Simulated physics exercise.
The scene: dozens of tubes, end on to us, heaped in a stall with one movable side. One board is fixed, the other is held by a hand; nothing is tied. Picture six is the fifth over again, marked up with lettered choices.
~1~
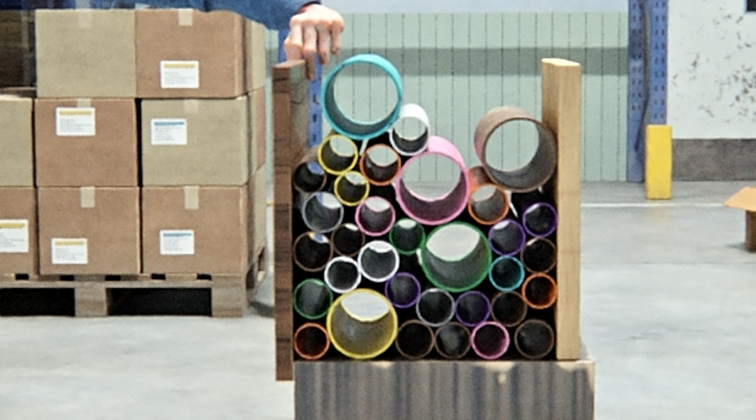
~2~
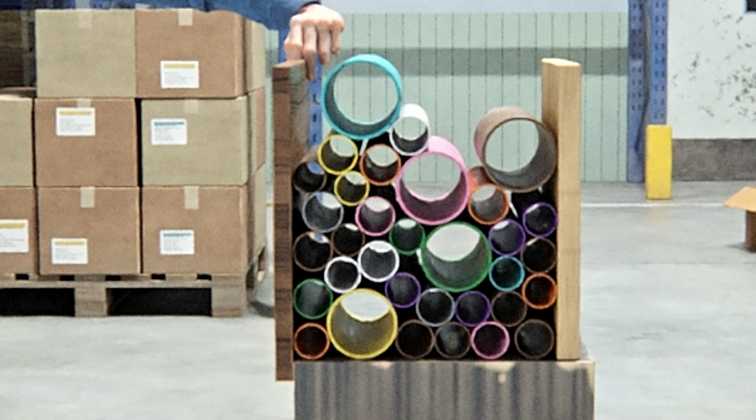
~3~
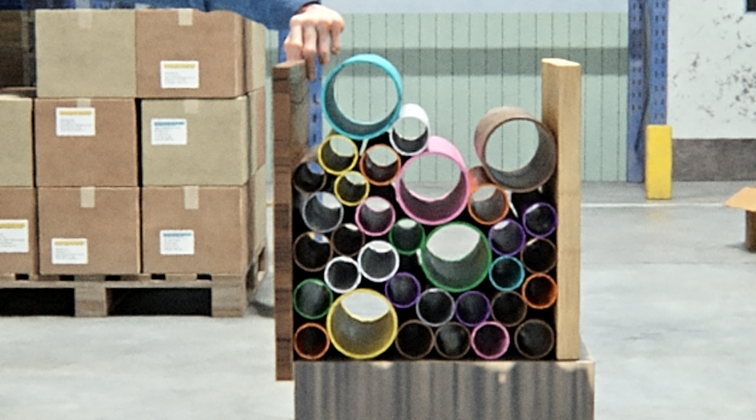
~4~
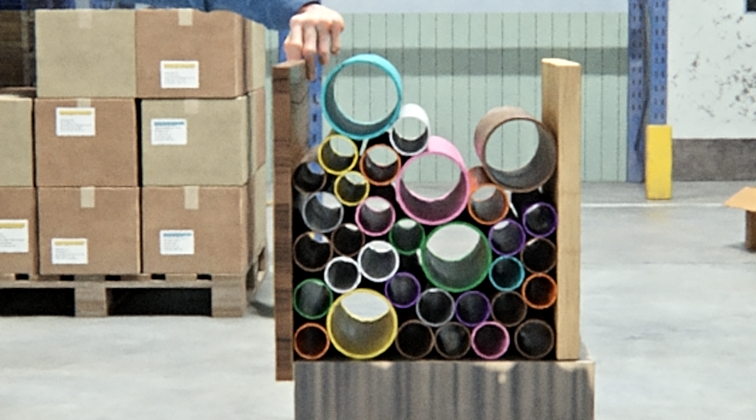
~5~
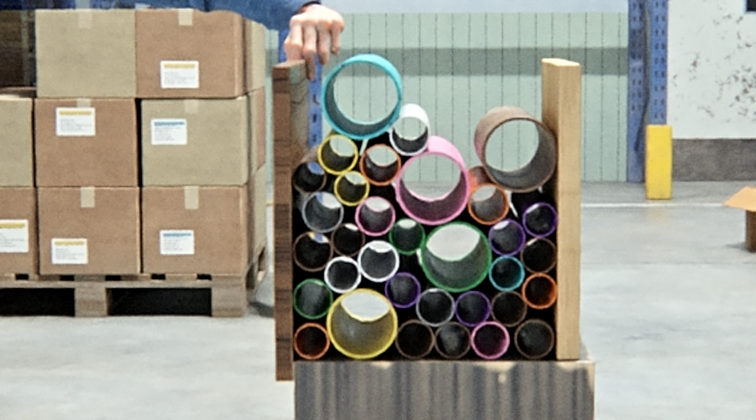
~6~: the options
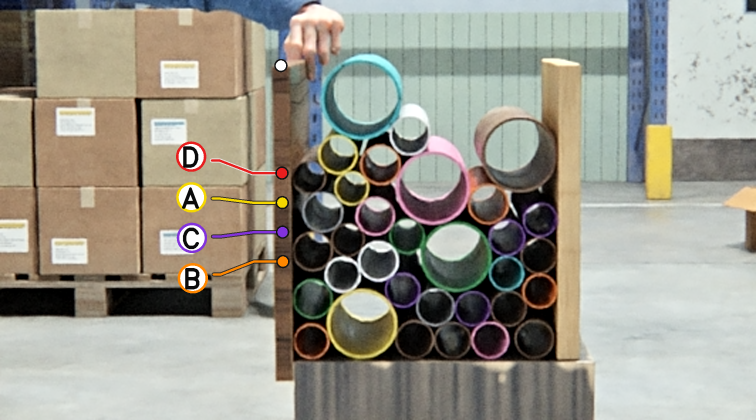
In a warehouse, a hand rests on a board beside stacked colourful tubes, and nothing moves.
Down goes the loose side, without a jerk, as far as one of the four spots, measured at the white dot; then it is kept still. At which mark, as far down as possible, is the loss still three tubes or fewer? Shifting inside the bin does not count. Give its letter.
No lower than C.
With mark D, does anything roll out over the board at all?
At D: No.
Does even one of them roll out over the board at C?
At C: Yes.
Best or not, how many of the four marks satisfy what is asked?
Three of the four.
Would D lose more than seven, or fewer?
At D, fewer than seven.
On the copy, A at (282, 203); B at (282, 261); C at (282, 232); D at (282, 173); the white dot at (281, 65).
On C. First, top of the board (291, 138).
Then, top of the board (292, 220).
Finally, top of the board (292, 231), three out over the board.
By contrast, A none out over the board; B more than three out over the board; D none out over the board.
